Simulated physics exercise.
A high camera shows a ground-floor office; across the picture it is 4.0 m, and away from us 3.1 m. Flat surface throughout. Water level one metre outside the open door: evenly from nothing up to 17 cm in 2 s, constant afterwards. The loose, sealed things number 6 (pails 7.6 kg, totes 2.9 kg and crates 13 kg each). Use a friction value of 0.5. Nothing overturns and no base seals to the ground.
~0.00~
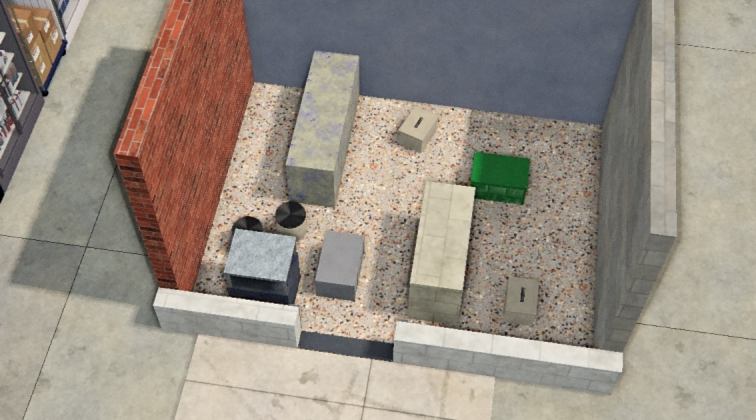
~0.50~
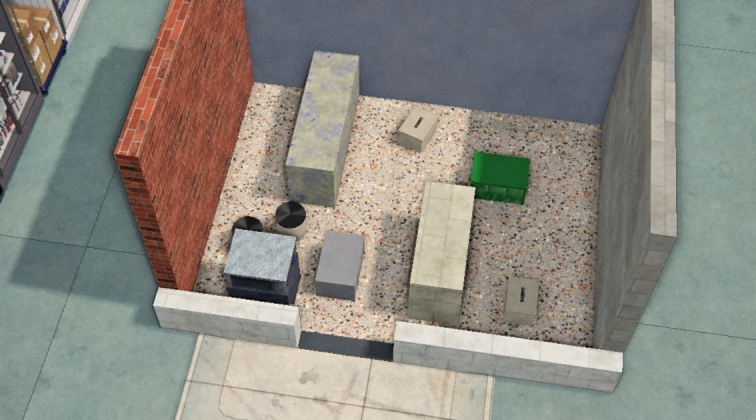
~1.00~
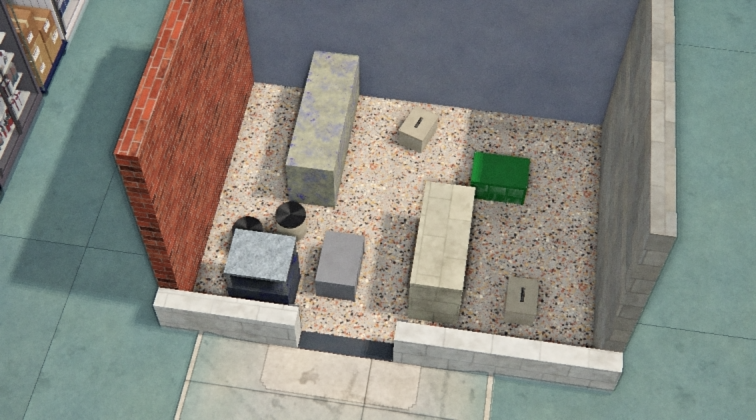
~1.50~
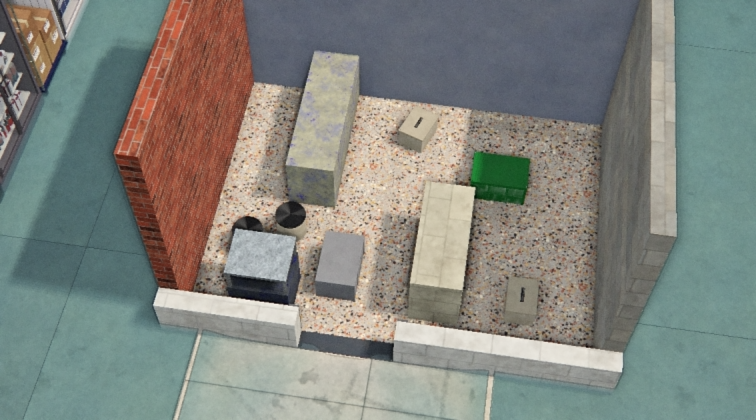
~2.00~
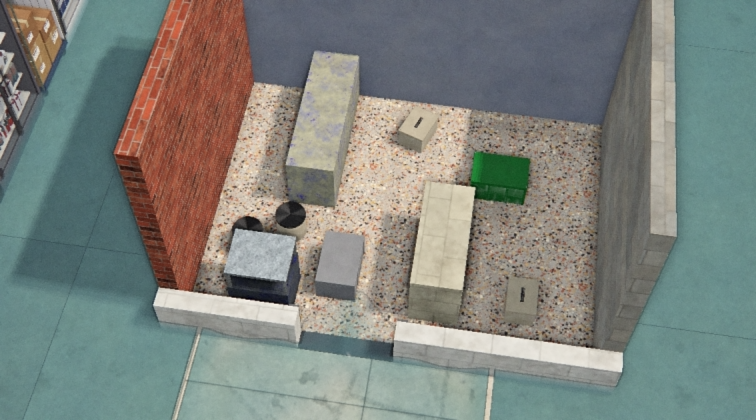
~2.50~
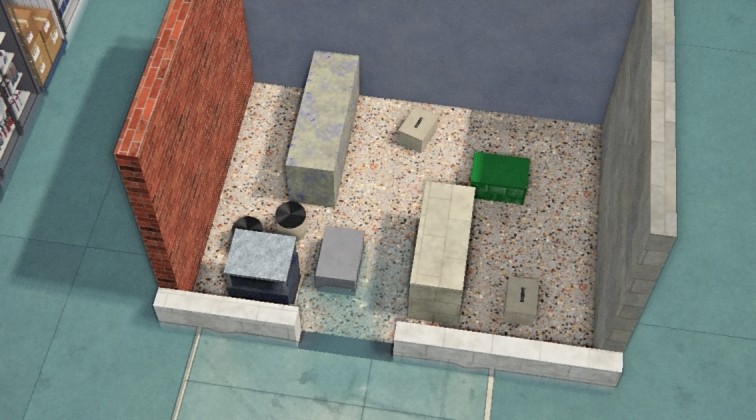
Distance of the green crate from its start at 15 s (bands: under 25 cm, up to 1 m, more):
Up to 1 m.
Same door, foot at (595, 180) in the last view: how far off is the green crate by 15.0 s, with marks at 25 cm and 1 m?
Note: Green crate displaced a long way.
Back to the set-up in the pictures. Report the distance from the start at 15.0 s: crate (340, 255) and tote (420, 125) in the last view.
Respectively 200 and 250 centimetres.
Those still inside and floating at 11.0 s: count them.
Tally: 3 of them.
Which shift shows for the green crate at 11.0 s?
30 cm or so by then.
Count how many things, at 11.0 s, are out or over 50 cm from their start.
I get 3.
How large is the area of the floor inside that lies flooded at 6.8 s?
Roughly 9.0 m2.
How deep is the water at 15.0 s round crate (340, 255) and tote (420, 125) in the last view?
Around 9 cm and 13 cm.
After 3.5 s the green crate is near (501, 170), 0.0 m from its start, aground; 0 afloat.
After 6.8 s the green crate is near (501, 170), 0.0 m from its start, aground; 2 afloat.
After 11.0 s the green crate is near (501, 195), 0.3 m from its start, aground; 3 afloat.
After 15.0 s the green crate is near (546, 154), 0.5 m from its start, afloat; 4 afloat.
